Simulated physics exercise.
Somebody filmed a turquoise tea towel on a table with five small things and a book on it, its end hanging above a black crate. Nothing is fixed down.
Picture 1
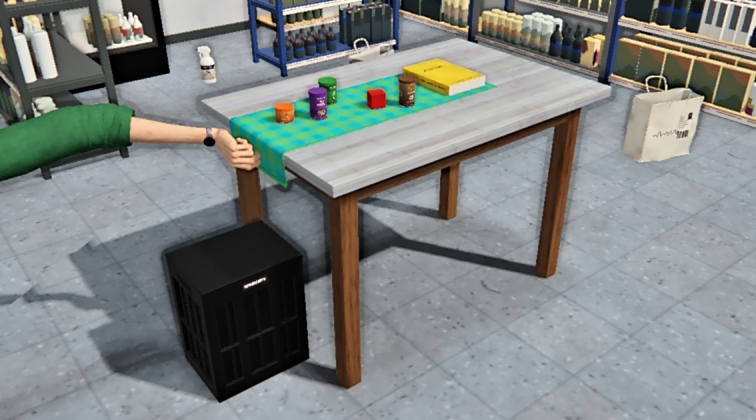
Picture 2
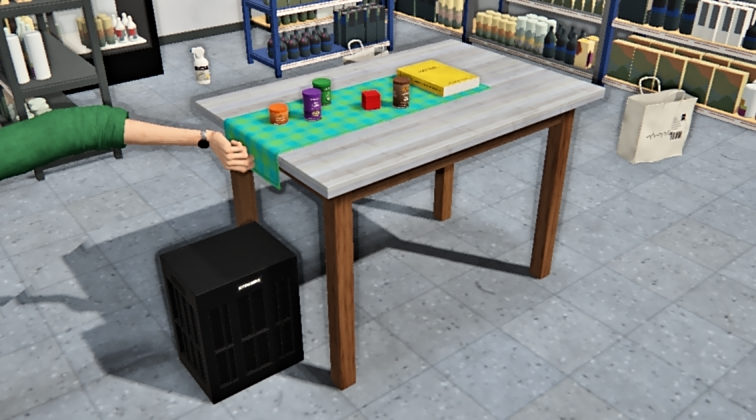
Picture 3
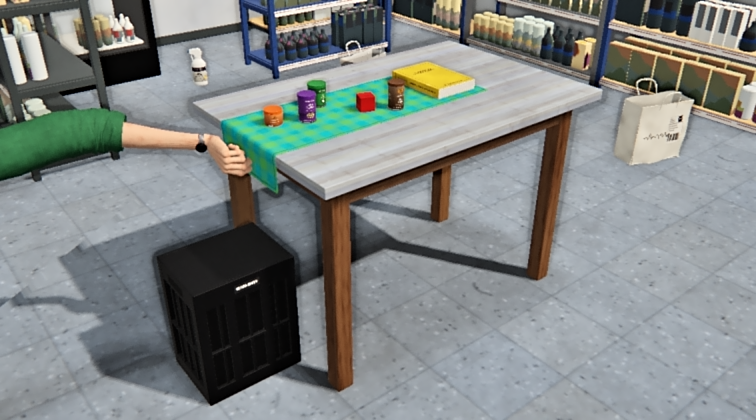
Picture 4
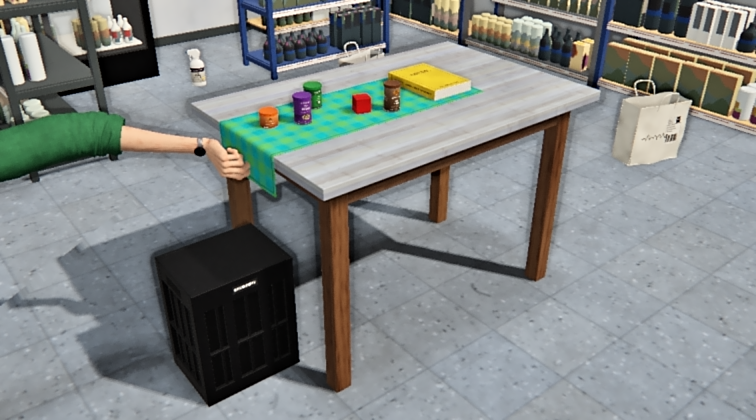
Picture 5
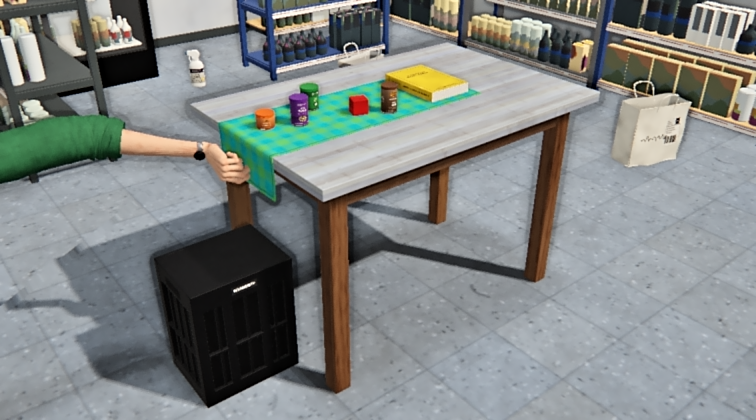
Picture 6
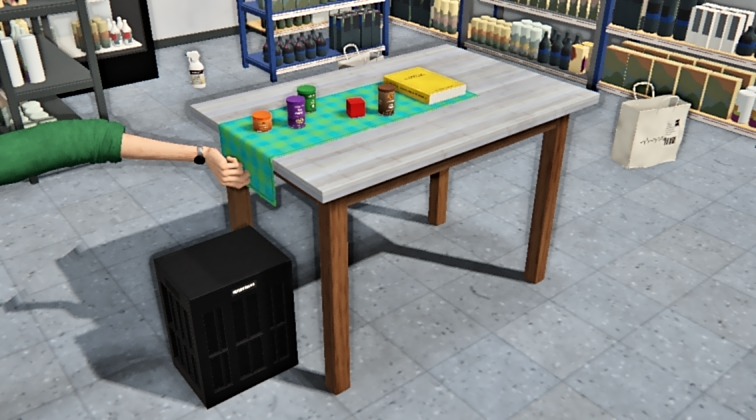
In a shop, a hand gripping a turquoise checked cloth at a table's edge, drawing it slightly left with pots and book.
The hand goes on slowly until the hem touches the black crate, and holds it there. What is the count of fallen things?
It carries off two.
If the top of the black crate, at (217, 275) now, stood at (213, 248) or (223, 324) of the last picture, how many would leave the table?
Then 1 and 4.
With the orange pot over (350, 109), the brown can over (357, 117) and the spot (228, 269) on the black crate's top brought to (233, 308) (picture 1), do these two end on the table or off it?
The orange pot drops off, the brown can falls.
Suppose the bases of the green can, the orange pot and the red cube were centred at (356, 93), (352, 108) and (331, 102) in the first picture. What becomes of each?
The green can stays on; the orange pot keeps its place on top; the red cube does not fall.
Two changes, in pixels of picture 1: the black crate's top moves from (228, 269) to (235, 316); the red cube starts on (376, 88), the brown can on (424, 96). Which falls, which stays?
The red cube survives, the brown can does not fall.
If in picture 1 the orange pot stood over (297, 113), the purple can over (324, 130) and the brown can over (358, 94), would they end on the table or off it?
The orange pot goes over; the purple can falls; the brown can survives.
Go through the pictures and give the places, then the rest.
Hem (287, 188); orange pot (284, 106); purple can (317, 90); green can (327, 80); red cube (376, 92); brown can (407, 78); top of the crate (228, 269), in the first frame.
Hem (281, 190); orange pot (278, 107), in the second frame.
Hem (278, 194); purple can (306, 93), in the third frame.
Hem (277, 198); green can (312, 84); top of the crate (218, 273), in the fourth frame.
Hem (276, 202); red cube (358, 98), in the fifth frame.
Hem (276, 206); orange pot (261, 114); purple can (295, 99); green can (306, 88); red cube (356, 100); brown can (386, 87), in the sixth frame.
Soon after, hem near (250, 226); orange pot gone.
After that, hem on the crate; orange pot and purple can gone.
In the end, hem on the crate; orange pot and purple can gone. The answer is two.
